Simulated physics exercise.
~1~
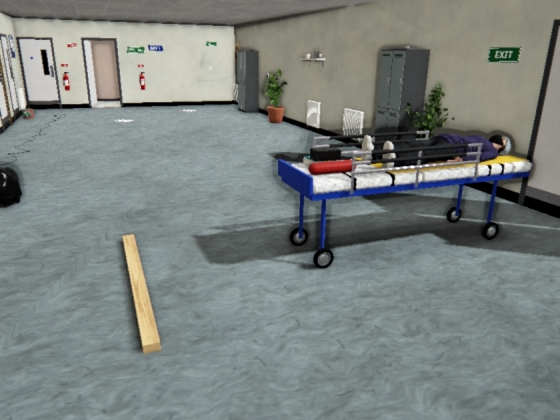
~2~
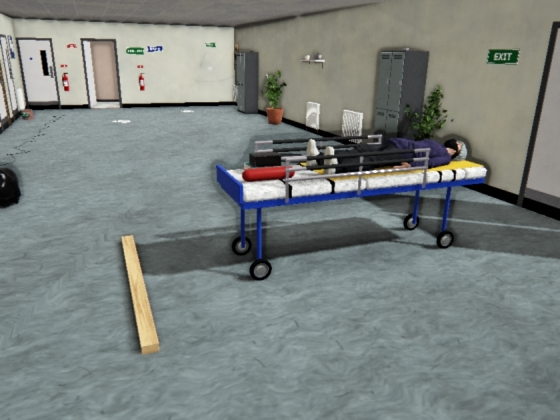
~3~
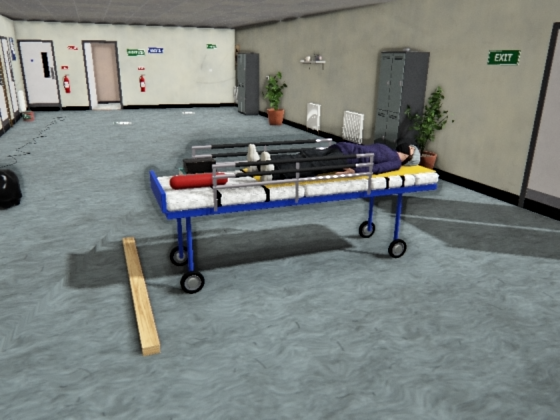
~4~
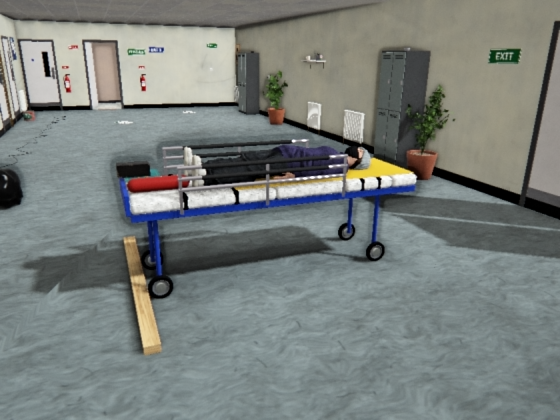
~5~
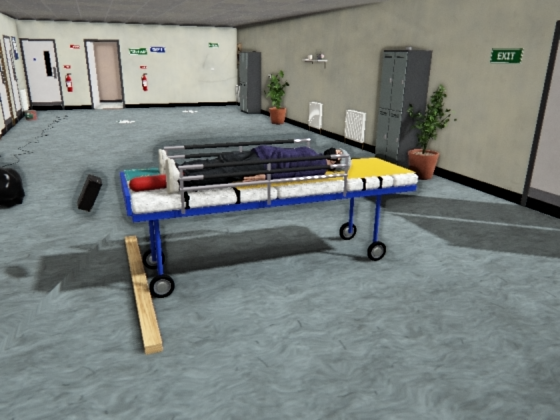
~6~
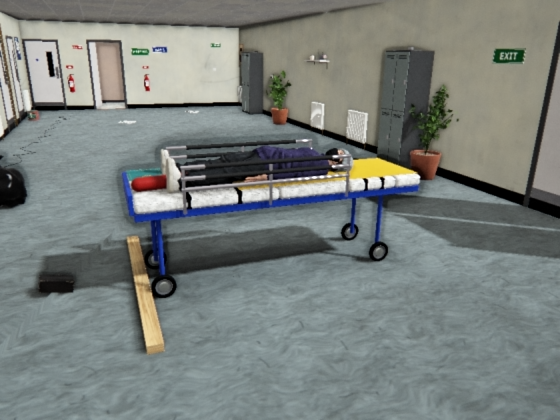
A person in dark clothing lies limp on a blue-framed trolley with a white and yellow top, seen from a slightly swaying, raised view in a grey-floored corridor. A red bottle, a teal item and a black box rest near the feet at the left end, while a wooden sill lies ahead. The trolley rolls left until its front wheels meet the sill and it stops level. The person slides a little farther toward the foot end, and the black box tumbles off the left end. It ends on the floor, while the person, bottle and teal item stay aboard.
